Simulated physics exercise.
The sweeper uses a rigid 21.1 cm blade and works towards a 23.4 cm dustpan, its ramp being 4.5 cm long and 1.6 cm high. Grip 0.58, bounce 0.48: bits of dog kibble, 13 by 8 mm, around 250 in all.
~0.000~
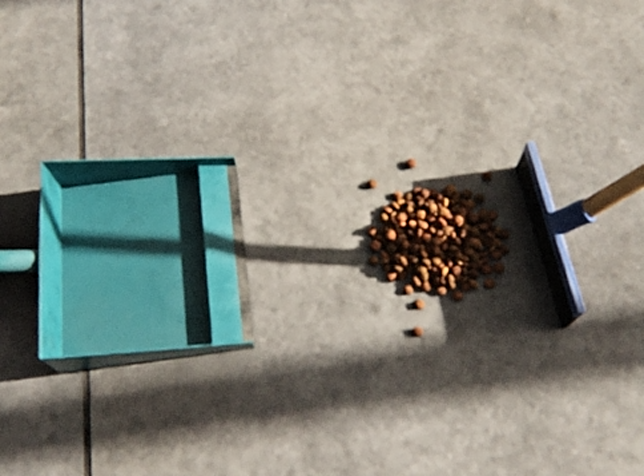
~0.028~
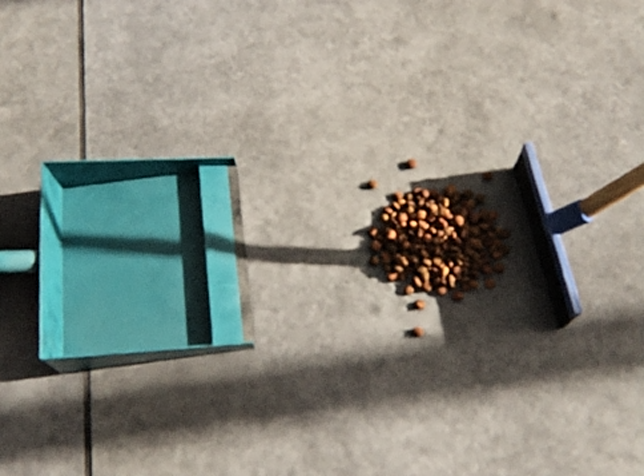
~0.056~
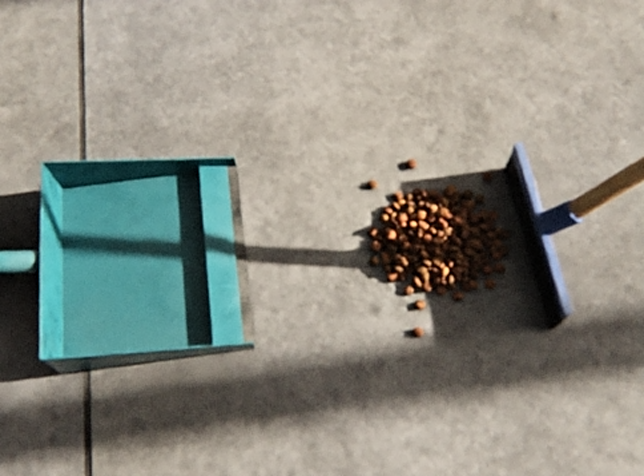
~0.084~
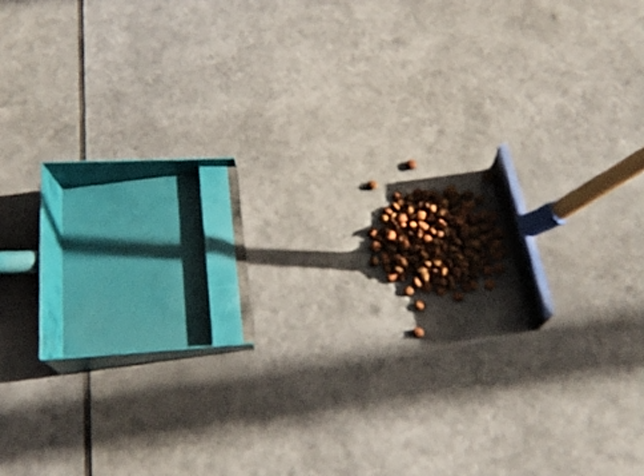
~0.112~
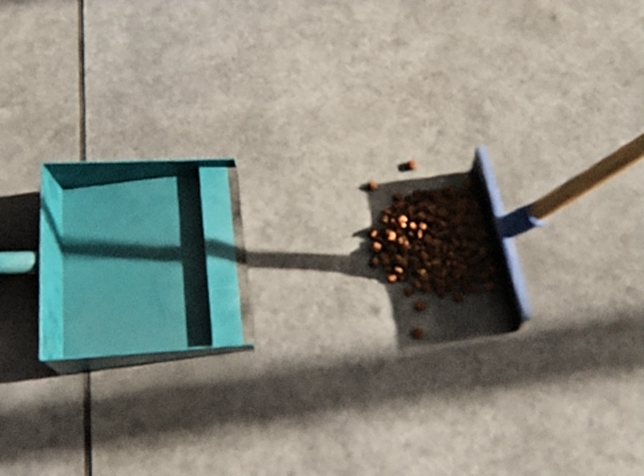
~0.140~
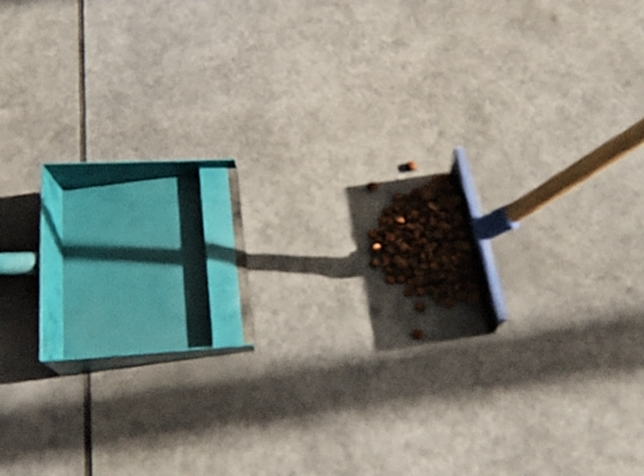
To begin with, a heap of brown kibble lies on grey concrete between a teal dustpan on the left and a blue blade with a wooden handle on the right. The blade slides left across the gap, then presses into the heap's right side, bunching the pieces closer together while the dustpan stays still.
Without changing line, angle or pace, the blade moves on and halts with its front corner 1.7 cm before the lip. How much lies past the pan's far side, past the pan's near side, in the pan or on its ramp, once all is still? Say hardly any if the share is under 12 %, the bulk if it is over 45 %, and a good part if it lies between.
Past the pan's far side - hardly any, past the pan's near side - hardly any, in the pan or on its ramp - the bulk.
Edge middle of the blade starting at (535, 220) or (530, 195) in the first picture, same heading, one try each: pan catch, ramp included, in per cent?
Estimates: 60 percent and 50 percent.
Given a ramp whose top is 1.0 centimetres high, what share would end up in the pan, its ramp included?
Close to 70 per cent then.
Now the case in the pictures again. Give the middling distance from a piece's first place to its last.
I'd say near 26 cm.
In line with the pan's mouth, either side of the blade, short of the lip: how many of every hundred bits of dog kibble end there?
Roughly 25 percent.
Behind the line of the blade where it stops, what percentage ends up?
Estimate: About 10 %.
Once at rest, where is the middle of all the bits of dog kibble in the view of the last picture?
I'd say roughly (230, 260).
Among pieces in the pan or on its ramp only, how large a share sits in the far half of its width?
Some 50 per cent.
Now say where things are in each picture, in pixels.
Blade from (578, 312) to (529, 149), moved 0.0 cm, 0 of the pieces shifted so far; middle of the pieces at (438, 237); pan at (137, 266), in the first picture.
Blade from (575, 313) to (526, 150), moved 0.4 cm, 0 of the pieces shifted so far; middle of the pieces at (438, 237), in the second picture.
Blade from (565, 313) to (517, 150), moved 1.5 cm, 0 of the pieces shifted so far; middle of the pieces at (438, 238), in the third picture.
Blade from (548, 315) to (501, 151), moved 3.3 cm, 0 of the pieces shifted so far; middle of the pieces at (438, 238), in the fourth picture.
Blade from (525, 316) to (480, 153), moved 5.9 cm, 55 of the pieces shifted so far; middle of the pieces at (430, 241), in the fifth picture.
Blade from (501, 318) to (458, 155), moved 8.5 cm, 185 of the pieces shifted so far; middle of the pieces at (426, 243); pan at (138, 268). The blade's pace is about 0.95 m/s, heading 5 degrees away from the viewer's side, in the sixth picture.
Then, at 0.28 s, middle of the blade 14 cm from the lip; 0 % over the lip, far side 0 %, near side 5 %.
After 0.38 s, middle of the blade 5 cm from the lip; 10 % over the lip, far side 5 %, near side 5 %.
After 0.60 s, middle of the blade 2 cm from the lip; 65 % over the lip, far side 5 %, near side 5 %.
In the end, at 1.2 s, far side 5 %, near side 5 %, pan 65 %, in front of the lip or behind the blade 25 %.
